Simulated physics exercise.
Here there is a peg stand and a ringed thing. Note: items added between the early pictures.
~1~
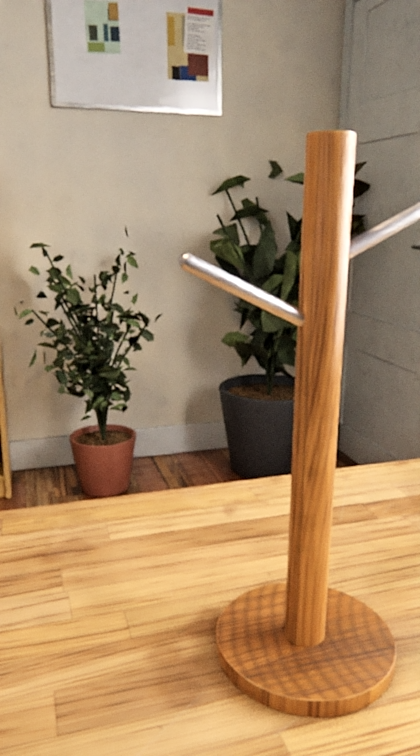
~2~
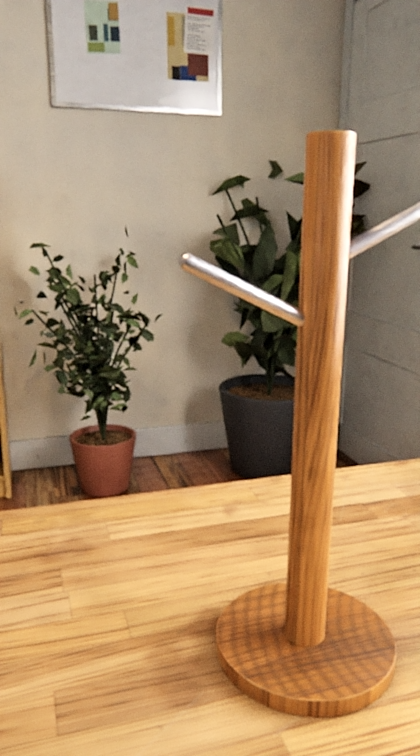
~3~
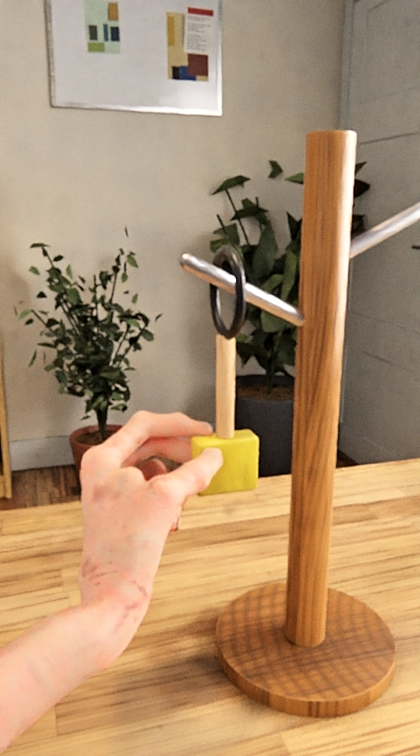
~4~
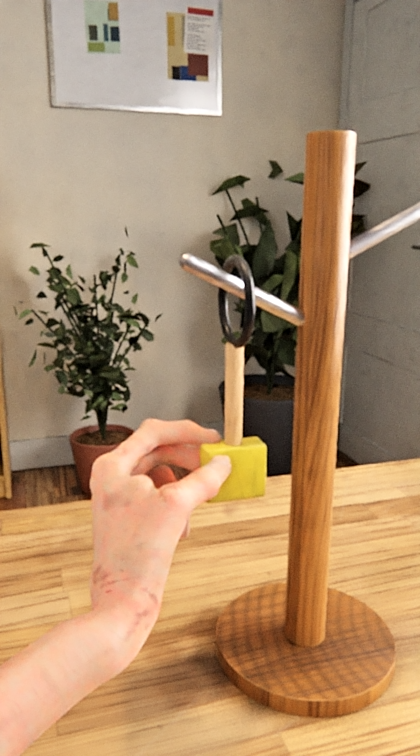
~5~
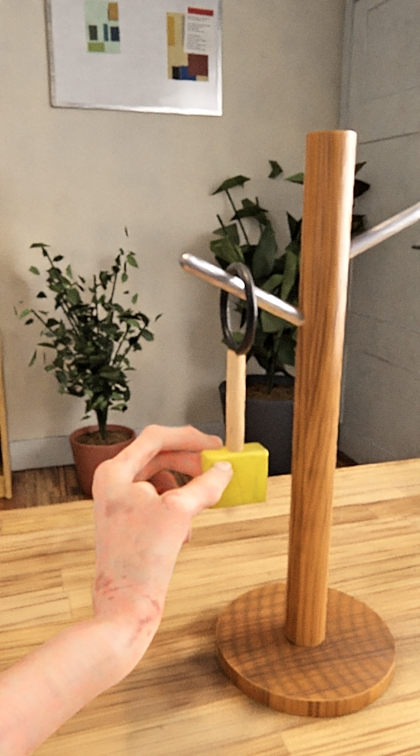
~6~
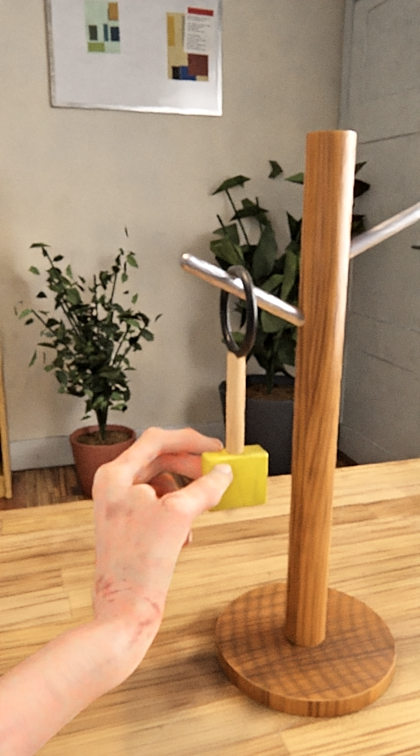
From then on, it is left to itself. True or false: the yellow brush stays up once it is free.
True.
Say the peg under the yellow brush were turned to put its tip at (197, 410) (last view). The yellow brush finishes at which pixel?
It comes to a stop at (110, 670).
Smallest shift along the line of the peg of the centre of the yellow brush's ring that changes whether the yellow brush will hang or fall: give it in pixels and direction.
Shift needed: About 60 pixels, direction left.
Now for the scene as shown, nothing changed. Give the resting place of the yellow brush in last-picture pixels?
Look close to (276, 415) and you'll find its middle.
Then, 0.14 s later than the last frame, yellow brush tilted by 11° near (251, 406).
When it is over, the yellow brush hangs there, near (277, 415).
